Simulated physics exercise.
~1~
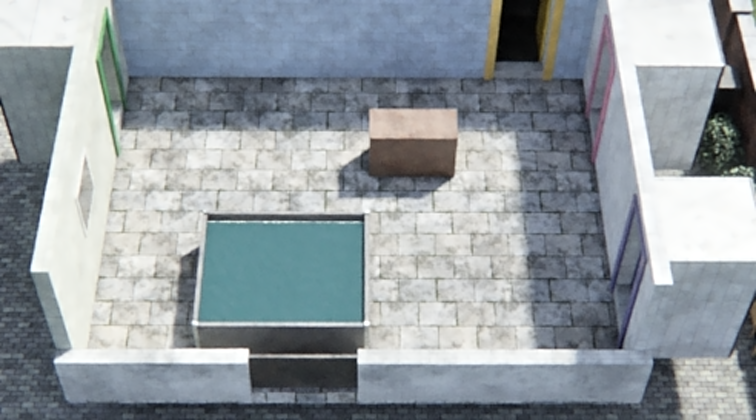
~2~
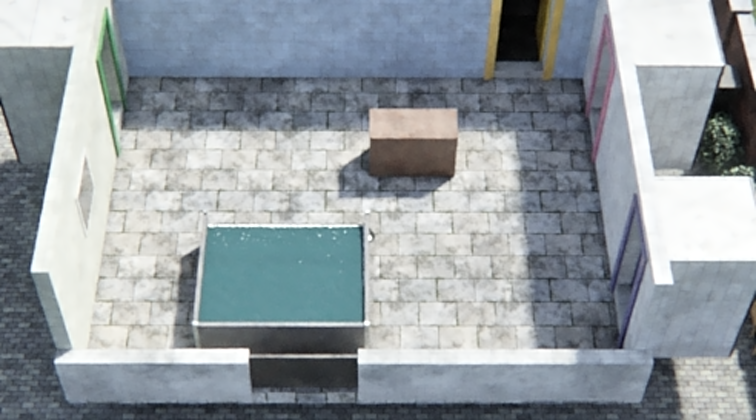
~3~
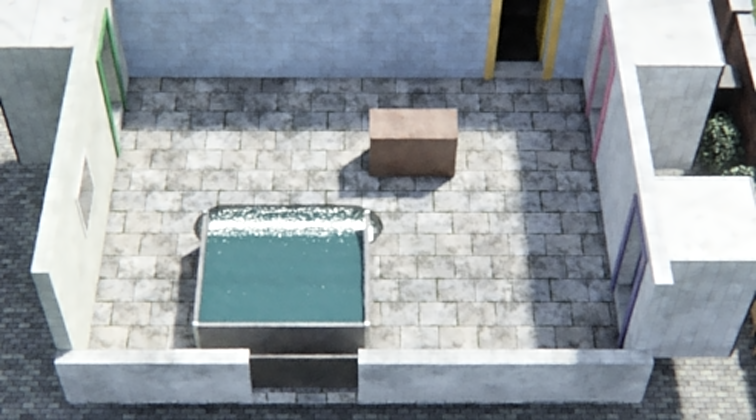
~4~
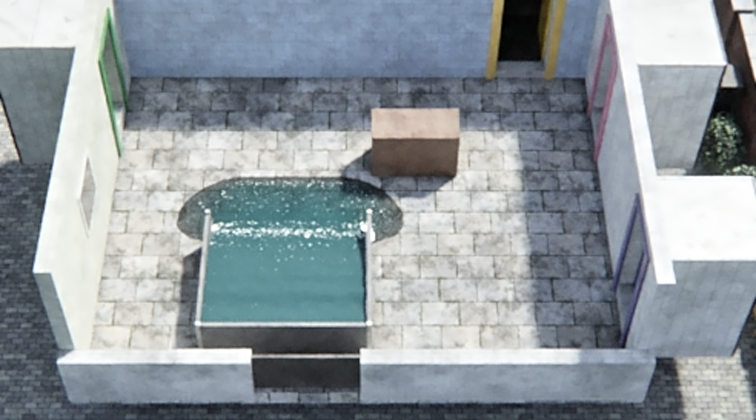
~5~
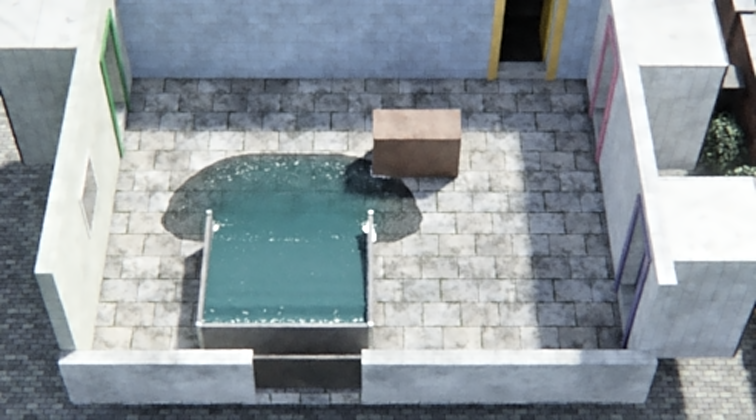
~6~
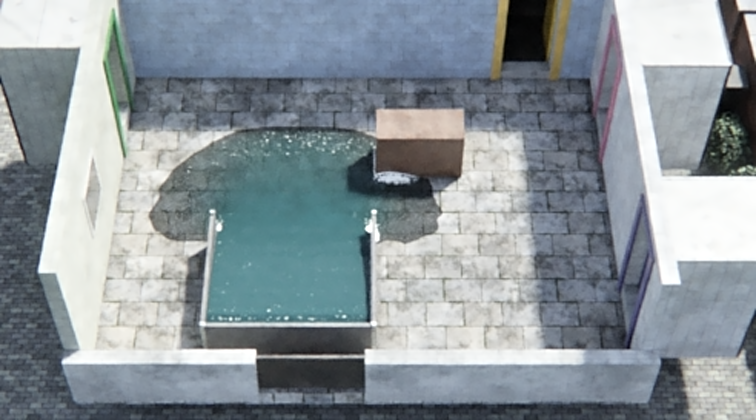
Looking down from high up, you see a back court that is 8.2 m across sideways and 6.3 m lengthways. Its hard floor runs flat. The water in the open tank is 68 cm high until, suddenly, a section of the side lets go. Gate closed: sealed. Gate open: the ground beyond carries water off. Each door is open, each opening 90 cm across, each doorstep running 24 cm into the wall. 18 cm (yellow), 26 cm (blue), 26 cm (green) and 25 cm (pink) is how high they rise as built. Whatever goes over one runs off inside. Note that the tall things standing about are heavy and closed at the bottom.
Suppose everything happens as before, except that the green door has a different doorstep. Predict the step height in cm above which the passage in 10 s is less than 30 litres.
About 18 cm of height.
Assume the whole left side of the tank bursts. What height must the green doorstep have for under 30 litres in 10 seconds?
Required height: Approx. 9.5 cm.
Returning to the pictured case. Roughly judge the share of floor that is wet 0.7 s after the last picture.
Approximately 35 %.
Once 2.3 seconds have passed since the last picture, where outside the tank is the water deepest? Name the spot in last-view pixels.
Look close to (146, 84).
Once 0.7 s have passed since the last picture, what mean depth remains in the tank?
Near 34 cm, averaged.
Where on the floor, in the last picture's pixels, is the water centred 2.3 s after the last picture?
Centre of the water: Approx. (299, 168) px.
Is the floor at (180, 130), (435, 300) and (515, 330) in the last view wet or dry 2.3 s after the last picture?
1: Awash; 2: Unwetted; 3: Unwetted.
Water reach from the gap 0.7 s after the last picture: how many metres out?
Around 4.2 m from the gap.
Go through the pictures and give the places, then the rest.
The first picture shows still water, 68 cm deep, in the open tank at (284, 270); the green door at (112, 90) is dry.
In the second picture, the gap is on the far side, the front 0.3 m out at a hidden place; the back of the open tank holds 68 cm.
In the third picture, the gap is on the far side, the front 0.7 m out at (218, 210); the back of the open tank holds 68 cm.
In the fourth picture, the front is at (234, 182), 1.3 m from the gap on the far side; 3.9 m2 of floor is wet, 68 cm left at the back.
In the fifth picture, water pours out on the far side and has run 1.8 m, to (244, 158); about 9 cm deep outside, 61 cm at the back.
In the sixth picture, the gap is on the far side, the front 2.4 m out at (260, 132); the back of the open tank holds 57 cm; 1.4 m in a straight line remain to the green door at (119, 91).
Then, 0.7 s after the last picture water covers 35 % of the floor, deepest (34 cm) near (286, 84); it has not reached the green door.
Then, 2.3 s after the last picture water covers 55 % of the floor, deepest (39 cm) near (146, 84); 27 cm at the green door, 0 litres in over its 26 cm doorstep.
Then, 9.3 s after the last picture water covers 100 % of the floor, deepest (15 cm) near (449, 379); 5 cm at the green door, 2 litres in over its 26 cm doorstep.
At the green door as built, the water peaked near 27 cm, 2.3 s after the last picture.
Run again over the same 10 s with other heights there, 43 litres in over 16 cm, 11 litres over 21.5 cm. The limit of 30 litres is kept from about 18 cm up.
